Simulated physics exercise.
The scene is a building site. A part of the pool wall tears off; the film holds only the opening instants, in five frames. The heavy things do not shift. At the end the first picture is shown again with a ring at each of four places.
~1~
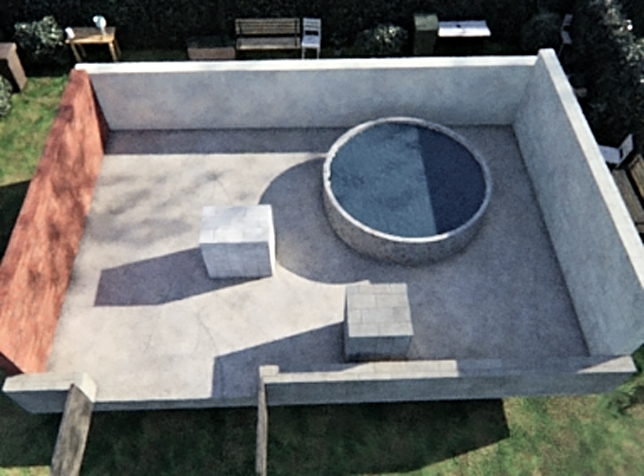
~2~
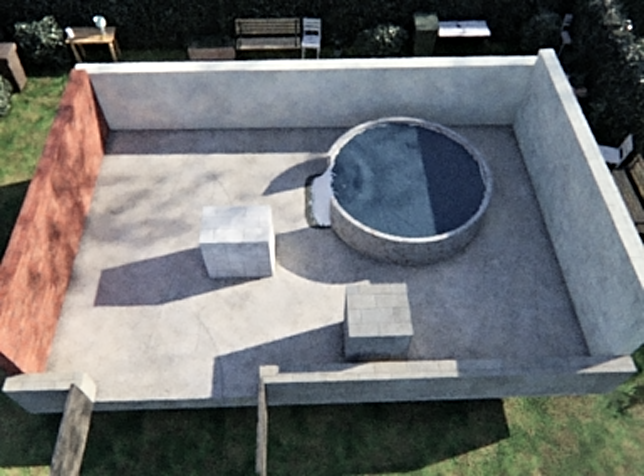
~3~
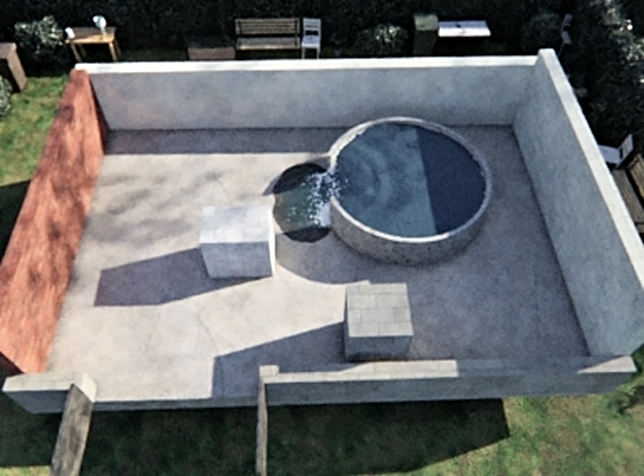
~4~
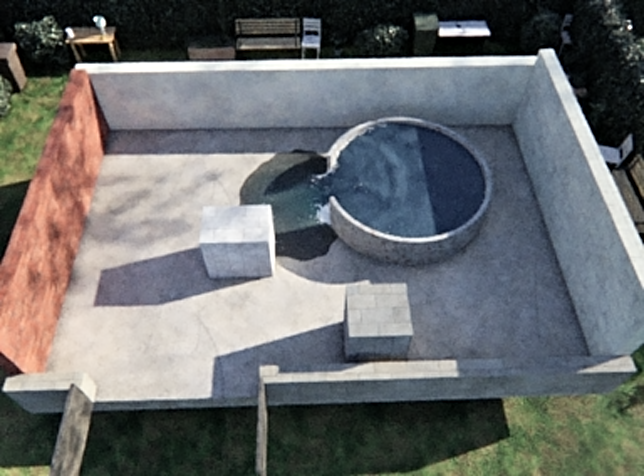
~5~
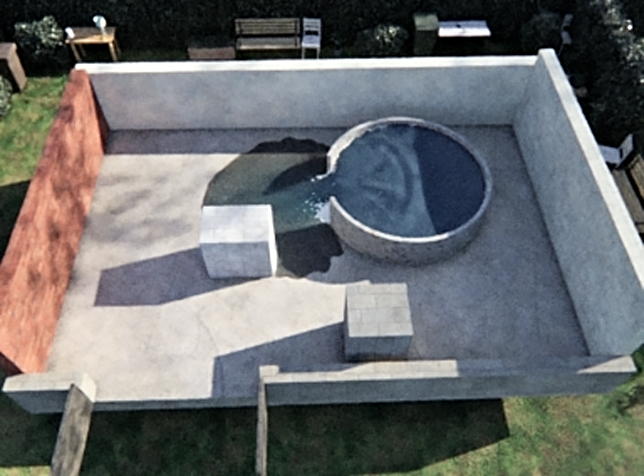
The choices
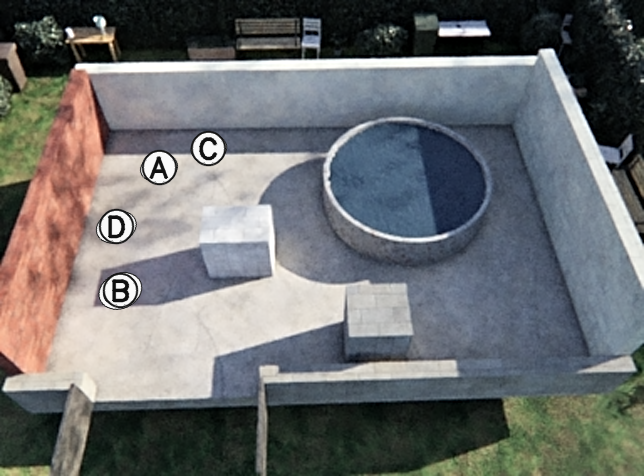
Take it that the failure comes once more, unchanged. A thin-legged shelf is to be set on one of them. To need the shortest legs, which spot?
B is best.
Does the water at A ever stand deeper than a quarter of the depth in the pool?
Yes, it does.
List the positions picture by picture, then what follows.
The first picture shows pool full, its middle at (406, 177); open gate at (175, 373).
The second picture shows front seen at (317, 177), 1 % of the ground wet.
The third picture shows front seen at (288, 173), 4 % of the ground wet.
The fourth picture shows front seen at (246, 188), 9 % of the ground wet.
The fifth picture shows front seen at (216, 185), 15 % of the ground wet.
On the marked copy, A at (159, 167); B at (120, 290); C at (208, 148); D at (116, 226).
For place A, the water peaks at about 46 % of the depth that stood in the pool.
For place B, the water peaks at about 19 % of the depth that stood in the pool.
For place C, the water peaks at about 42 % of the depth that stood in the pool.
For place D, the water peaks at about 38 % of the depth that stood in the pool.
